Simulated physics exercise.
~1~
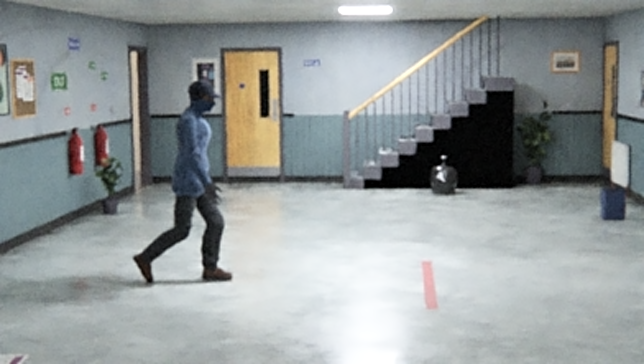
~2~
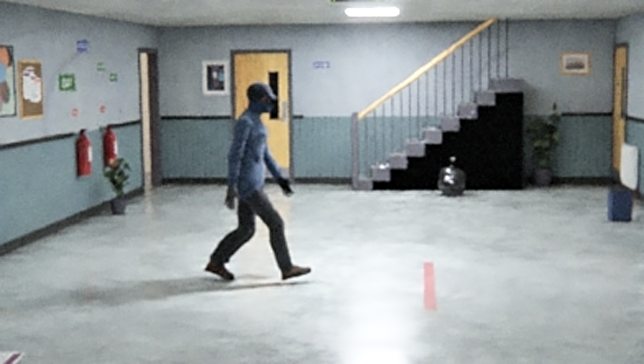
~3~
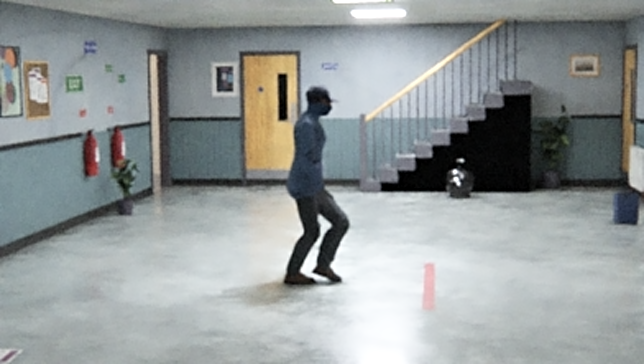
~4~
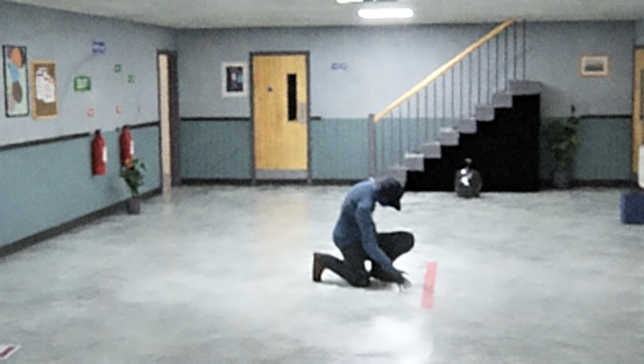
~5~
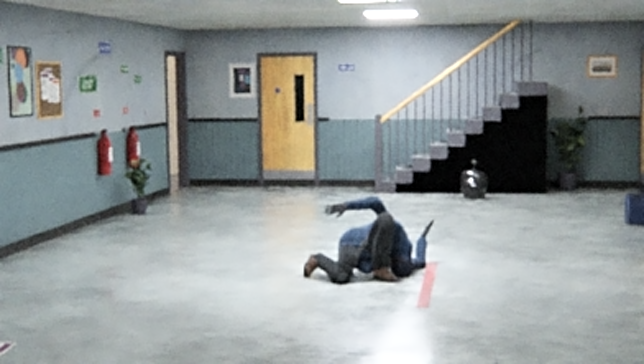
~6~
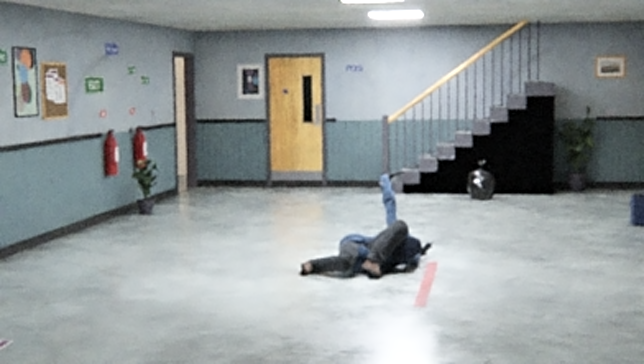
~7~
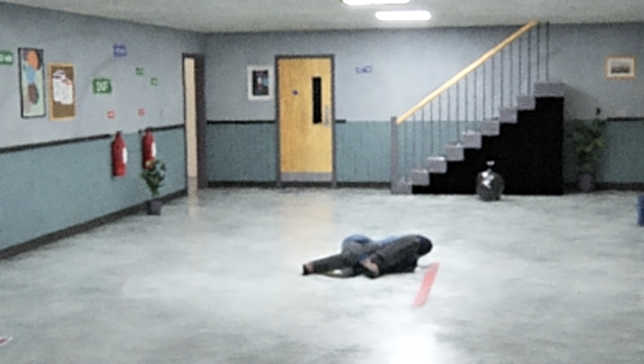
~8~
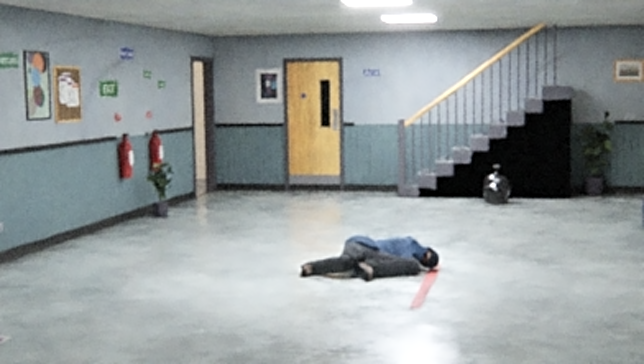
A person in a dark cap and blue top walked right across a wide hall toward a strip of red tape, dropped to their knees, toppled over with an arm raised, and ended up lying still on the floor just short of the tape.
